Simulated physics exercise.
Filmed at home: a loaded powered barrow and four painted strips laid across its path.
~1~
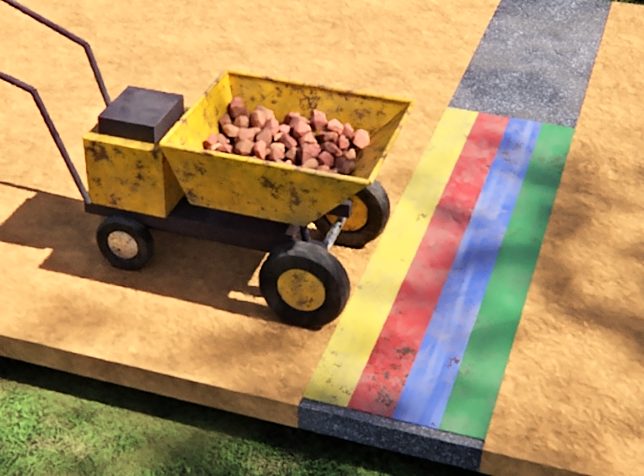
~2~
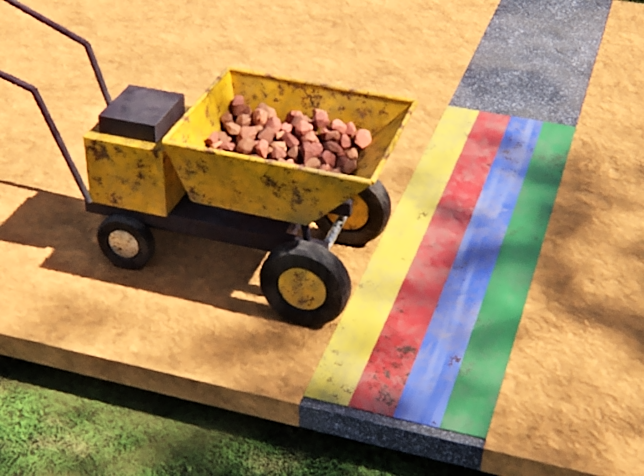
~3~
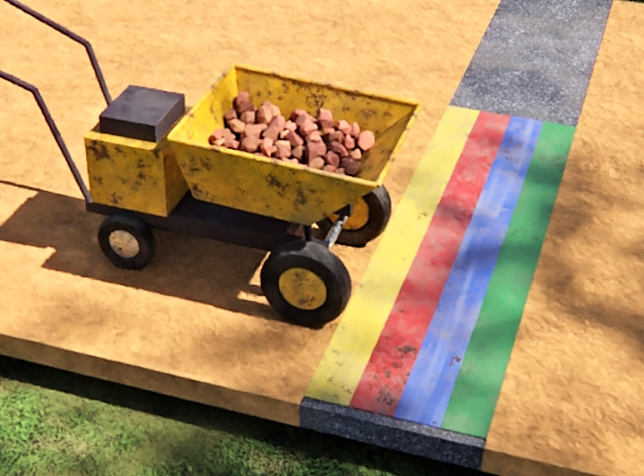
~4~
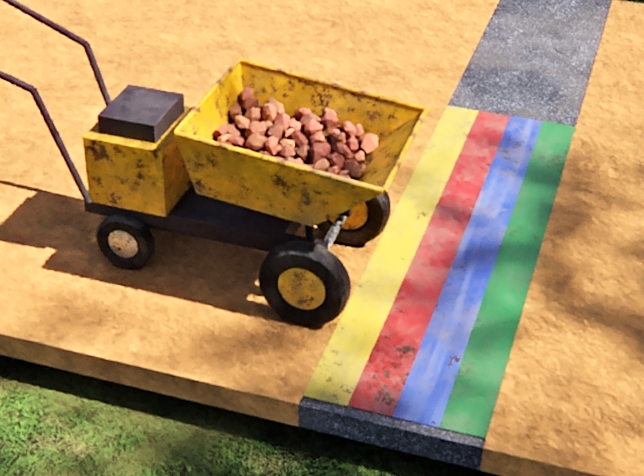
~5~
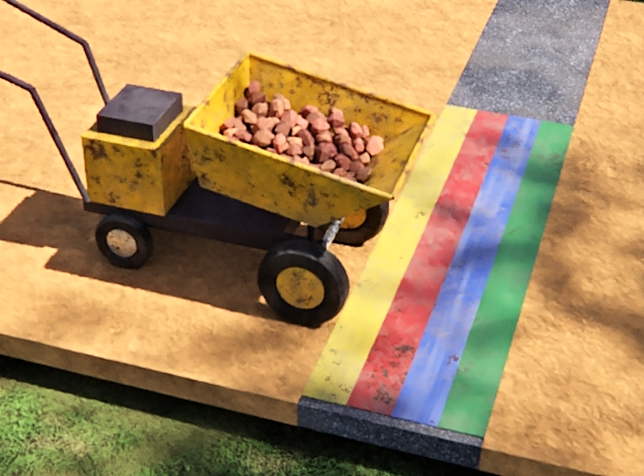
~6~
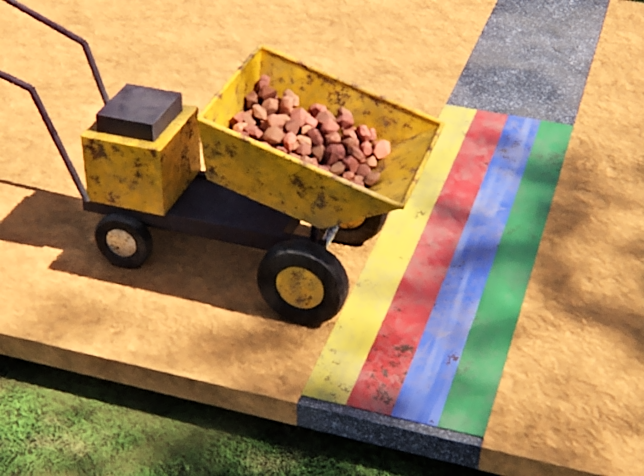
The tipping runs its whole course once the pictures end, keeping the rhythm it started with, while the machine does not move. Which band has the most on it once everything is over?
Green.
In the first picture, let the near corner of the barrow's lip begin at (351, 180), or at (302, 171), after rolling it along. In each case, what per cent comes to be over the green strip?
About 30 and 20 per cent.
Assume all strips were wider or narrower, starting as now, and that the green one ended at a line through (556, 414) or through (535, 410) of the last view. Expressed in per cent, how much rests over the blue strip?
First case 40 per cent, second case 30 per cent.
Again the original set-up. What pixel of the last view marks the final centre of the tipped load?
Near pixel (515, 315).
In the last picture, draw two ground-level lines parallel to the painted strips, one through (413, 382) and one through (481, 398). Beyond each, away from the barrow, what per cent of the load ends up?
That's 80 in a hundred for the first and 50 in a hundred for the second.
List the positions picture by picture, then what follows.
Lip of the skip near (369, 183), level; top of the load near (276, 149), lumps of rubble; yellow strip near (343, 363); red strip near (386, 373); blue strip near (430, 383); green strip near (475, 393), in the first picture.
Lip of the skip near (371, 183), level; top of the load near (266, 136), in the second picture.
Lip of the skip near (377, 186), tipped barely; top of the load near (270, 134), in the third picture.
Lip of the skip near (383, 191), tipped a little; top of the load near (264, 128), in the fourth picture.
Lip of the skip near (392, 198), tipped a little; top of the load near (271, 124), in the fifth picture.
Lip of the skip near (402, 207), tipped clearly; top of the load near (259, 114); yellow strip near (341, 361); red strip near (385, 370); blue strip near (429, 380); green strip near (473, 390), in the sixth picture.
Shortly afterwards, skip tipped steeply; the whole lot in the skip.
Next, skip tipped right over; the bulk in the skip; only a few over the blue strip; a little over the green strip.
Some moments later, skip tipped right over; near a quarter in the skip; a little over the blue strip; near a third over the green strip; near a third off the paint.
In the end, skip tipped right over; near a quarter in the skip; none at all over the yellow strip; none at all over the red strip; a little over the blue strip; near a third over the green strip; near a third off the paint.
